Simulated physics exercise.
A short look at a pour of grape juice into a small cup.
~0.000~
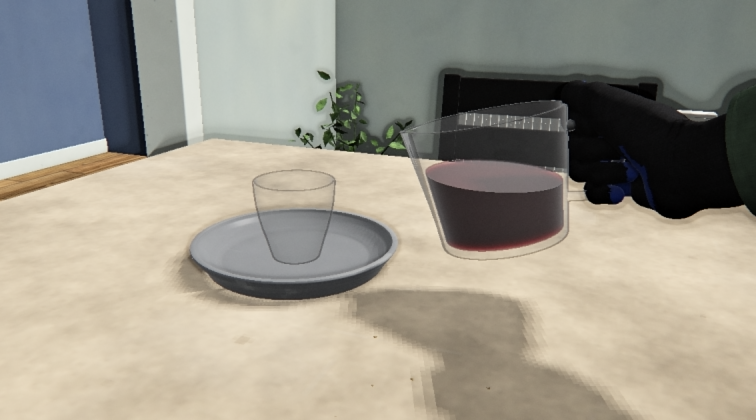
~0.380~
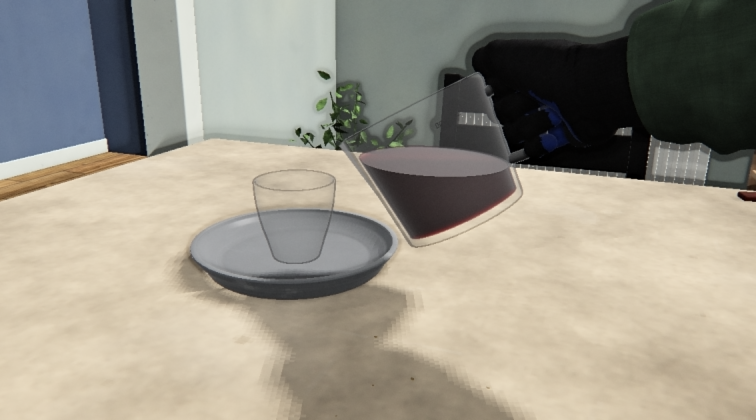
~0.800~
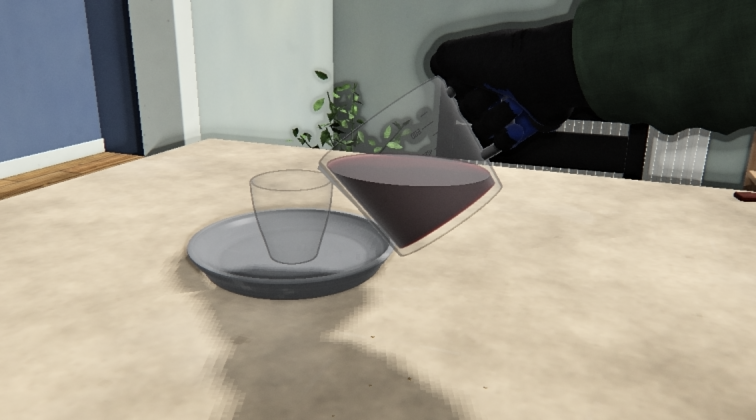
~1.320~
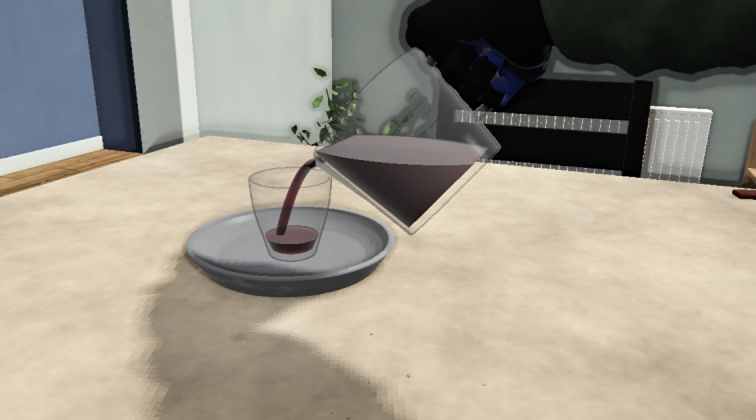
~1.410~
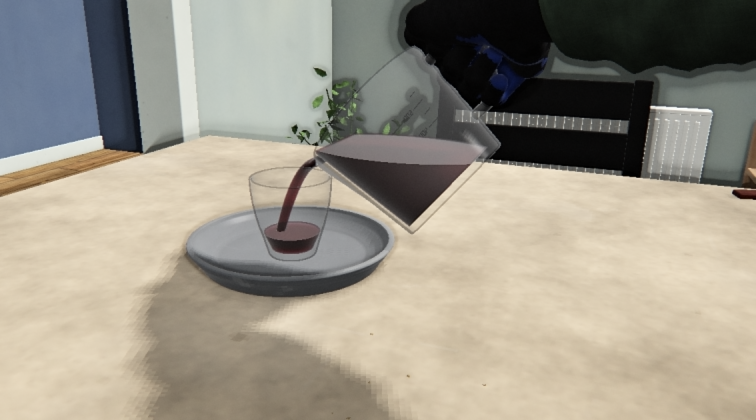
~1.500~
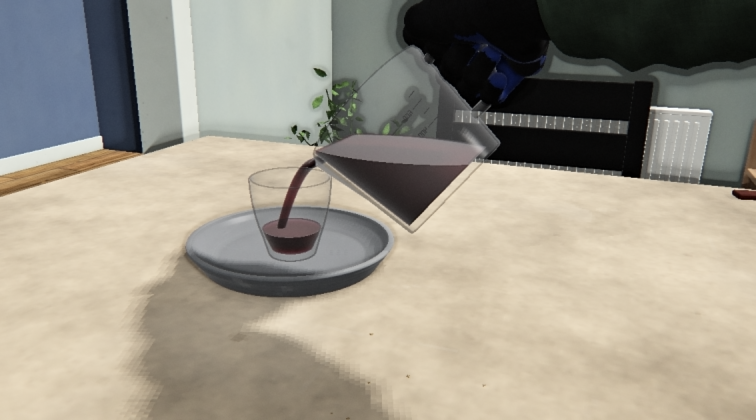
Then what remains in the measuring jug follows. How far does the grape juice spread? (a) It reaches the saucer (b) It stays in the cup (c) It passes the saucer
a.
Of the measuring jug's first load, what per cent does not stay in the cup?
That's around 50 percent.
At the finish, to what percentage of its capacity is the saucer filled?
Near 60 in a hundred.
Around 3.6 s, the cup is full to the brim; the saucer is dry.
Around 5.2 s, the cup is full to the brim; the saucer is wet, with room to spare.
Around 7.1 s, the cup is full to the brim; the saucer is wet, with room to spare.
